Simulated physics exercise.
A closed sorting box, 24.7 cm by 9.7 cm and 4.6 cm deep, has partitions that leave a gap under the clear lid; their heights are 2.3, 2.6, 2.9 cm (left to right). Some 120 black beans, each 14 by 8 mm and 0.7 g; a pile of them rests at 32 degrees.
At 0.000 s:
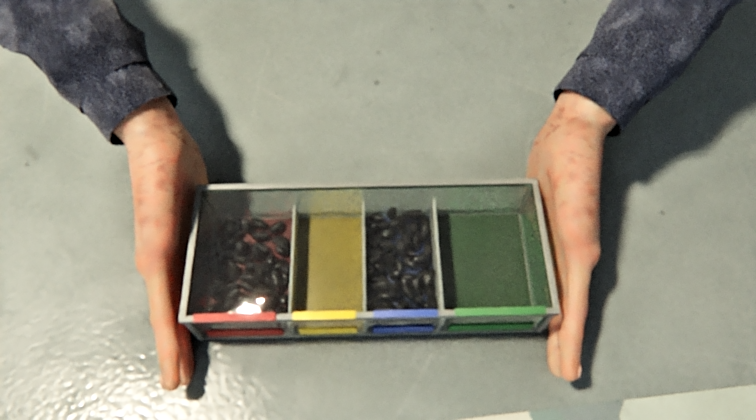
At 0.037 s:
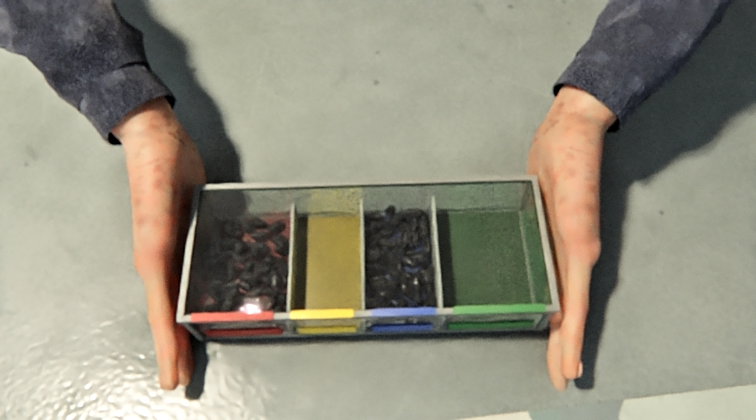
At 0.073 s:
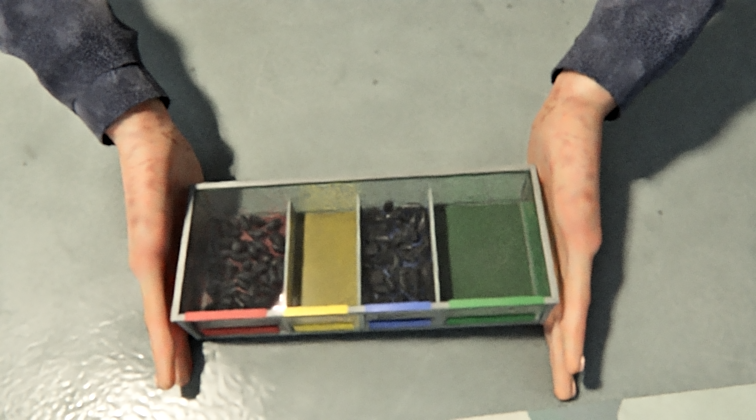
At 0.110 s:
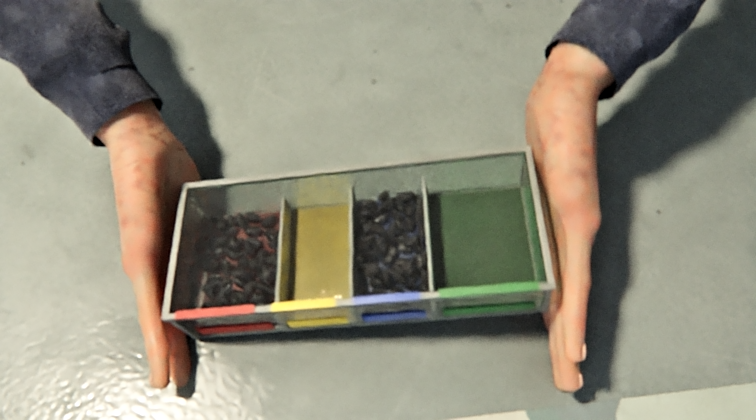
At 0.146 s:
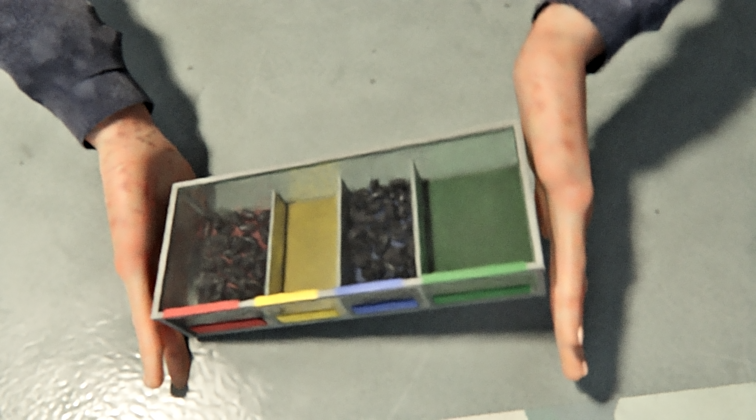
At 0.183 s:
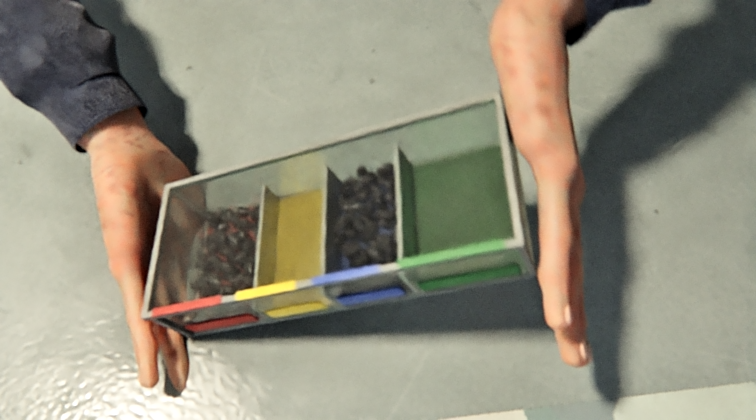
Two hands tilting a clear-lidded sorting box, raising its right end, with dark beans sitting in the red and blue compartments.
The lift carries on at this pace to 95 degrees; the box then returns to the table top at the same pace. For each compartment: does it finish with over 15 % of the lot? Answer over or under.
Red compartment: Over; blue compartment: Under; green compartment: Under; yellow compartment: Under.
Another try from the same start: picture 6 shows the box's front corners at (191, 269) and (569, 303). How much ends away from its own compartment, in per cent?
It would be near 80 per cent.
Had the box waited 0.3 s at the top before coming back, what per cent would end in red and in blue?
Red 90, blue 10.
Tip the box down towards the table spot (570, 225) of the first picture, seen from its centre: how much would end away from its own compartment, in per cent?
About 80 per cent.
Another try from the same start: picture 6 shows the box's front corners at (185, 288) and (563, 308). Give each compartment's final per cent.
Red 5, blue 30, green 70, yellow 0.
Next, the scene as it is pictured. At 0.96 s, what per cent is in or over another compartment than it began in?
About 50 per cent.
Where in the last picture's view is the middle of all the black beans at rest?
Around (234, 257).
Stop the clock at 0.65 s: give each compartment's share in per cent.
Red 55, blue 25, green 0, yellow 20.
After 0.65 s, tilt 93 degrees; red 55 %, blue 25 %, yellow 20 %.
After 0.96 s, tilt 38 degrees; red 90 %, blue 5 %, yellow 5 %.
Then, at 1.36 s, tilt 0 degrees; red 90 %, blue 5 %, yellow 5 %.
At rest (1.7 s), red 90 %, blue 5 %, green 0 %, yellow 5 %.
